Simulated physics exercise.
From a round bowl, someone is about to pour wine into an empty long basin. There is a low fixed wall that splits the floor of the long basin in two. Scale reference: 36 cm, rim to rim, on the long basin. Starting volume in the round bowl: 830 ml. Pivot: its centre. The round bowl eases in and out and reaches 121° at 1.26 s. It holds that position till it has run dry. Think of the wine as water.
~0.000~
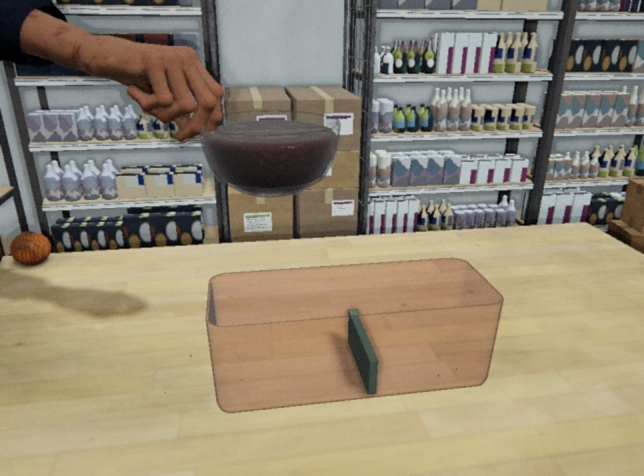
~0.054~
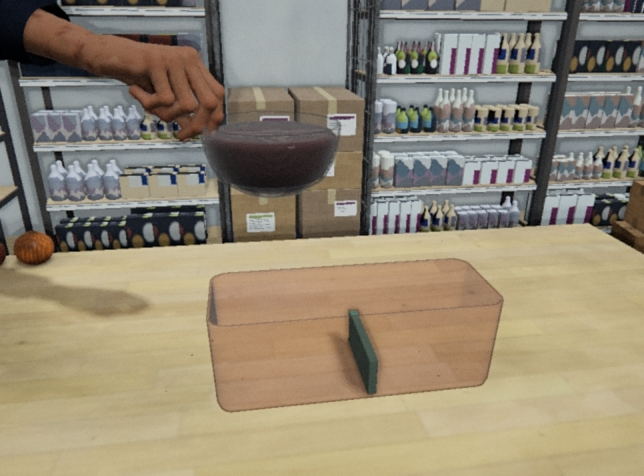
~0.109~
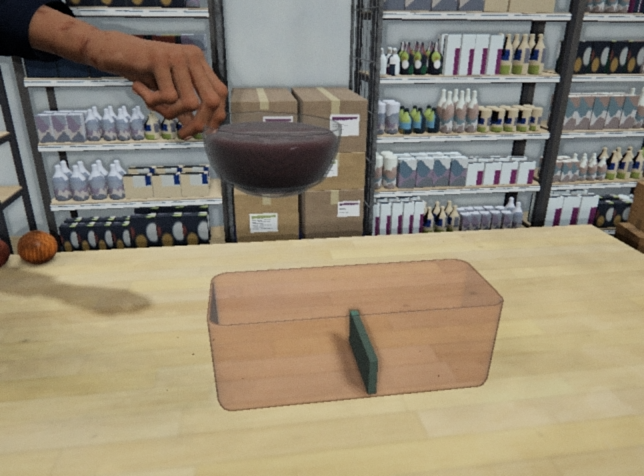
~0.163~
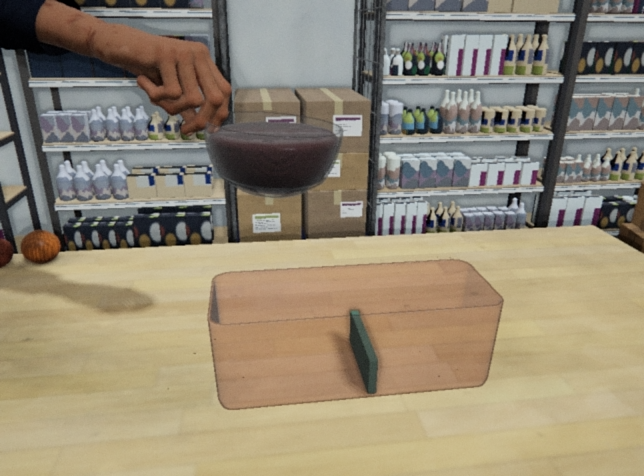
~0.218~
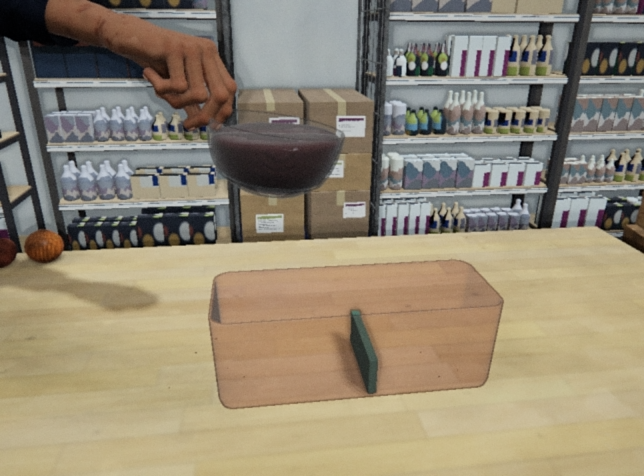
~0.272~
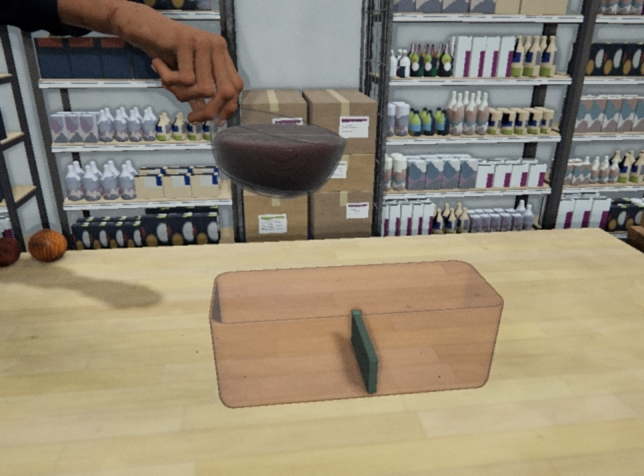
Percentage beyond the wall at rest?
77 per cent.
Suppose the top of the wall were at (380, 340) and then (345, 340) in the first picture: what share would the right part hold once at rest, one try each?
60 then 85 %.
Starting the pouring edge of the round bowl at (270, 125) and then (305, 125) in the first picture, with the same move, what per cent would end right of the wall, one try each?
In order, 10 and 55 per cent.
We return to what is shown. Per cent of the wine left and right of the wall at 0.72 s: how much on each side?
I'd say some 2 in a hundred on the left and 24 on the right.
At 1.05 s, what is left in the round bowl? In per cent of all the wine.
Roughly 0 percent remains.
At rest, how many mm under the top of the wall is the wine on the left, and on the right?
Close to 46 mm left and close to 20 mm right.
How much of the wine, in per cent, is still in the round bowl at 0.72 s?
Close to 34 percent of the liquid remains at that time.
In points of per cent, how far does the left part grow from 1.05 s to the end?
Close to 4% of the whole.
Then, 0.72 s in, the tilt is 74° and 33 per cent is still to pour, 2 is left of the wall and 24 right of it.
Then, 1.05 s in, the tilt is 113° and 0 per cent is still to pour, 18 is left of the wall and 77 right of it.
Then, 1.39 s in, the tilt is 121° and 0 per cent is still to pour, 22 is left of the wall and 77 right of it.
Then, 1.76 s in, the tilt is 121° and 0 per cent is still to pour, 22 is left of the wall and 77 right of it.
Finally, 22 per cent lies left of the wall, 77 right of it and 1 outside.
